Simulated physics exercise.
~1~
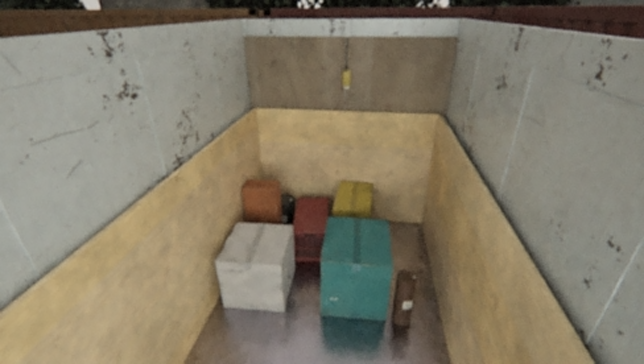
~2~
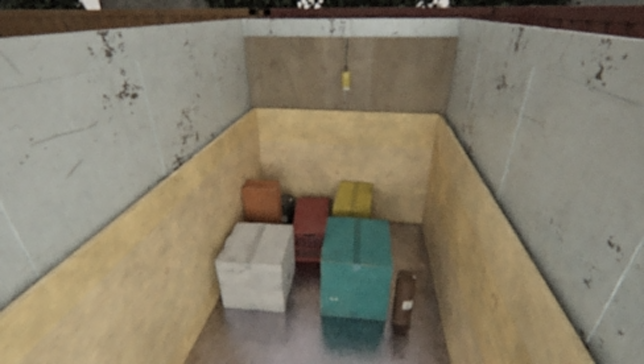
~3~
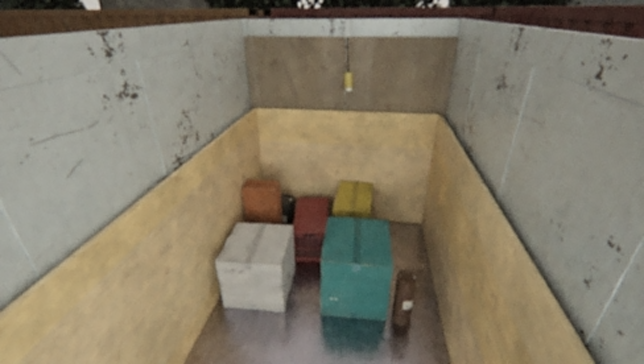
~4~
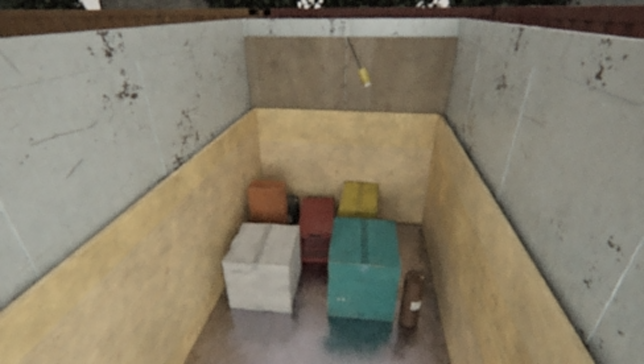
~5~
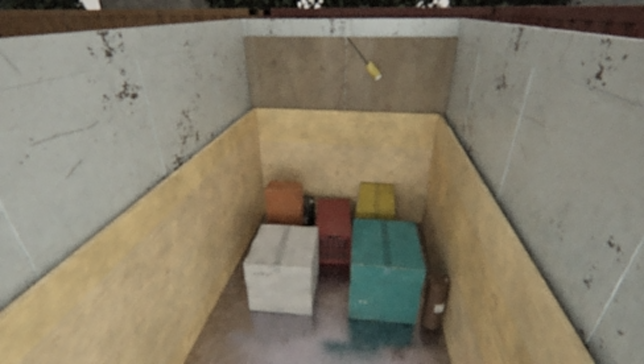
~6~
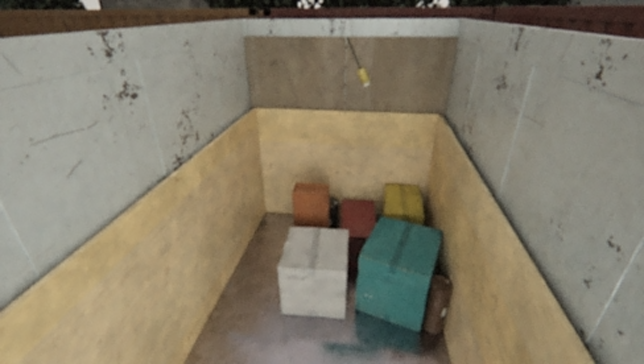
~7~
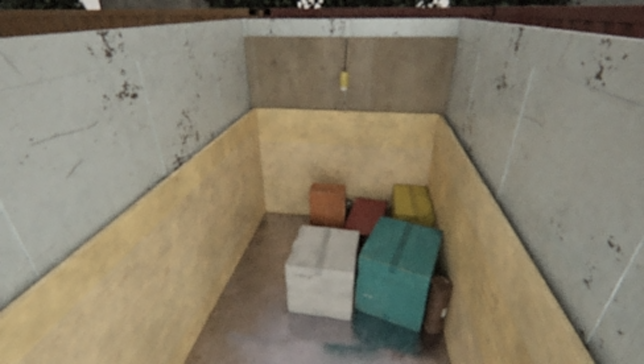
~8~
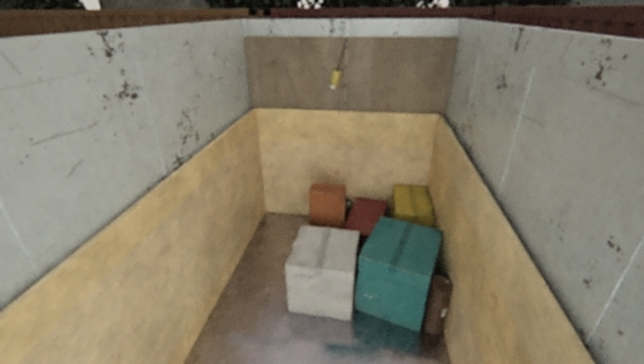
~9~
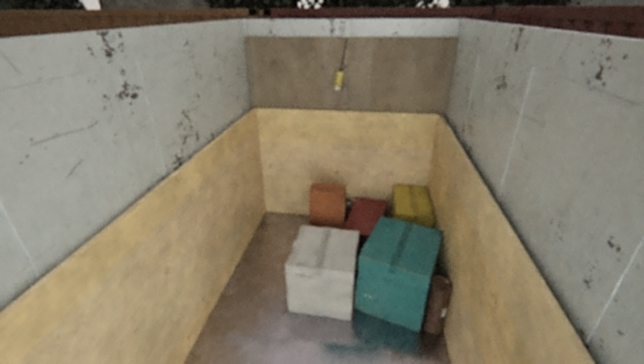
We see boxes and canisters in a van's load bay beneath a hanging lamp, still at first. The lamp swings right and the load slides right, the turquoise box turning slightly near the right wall, before everything settles, upright and shifted over, with the lamp swaying gently.
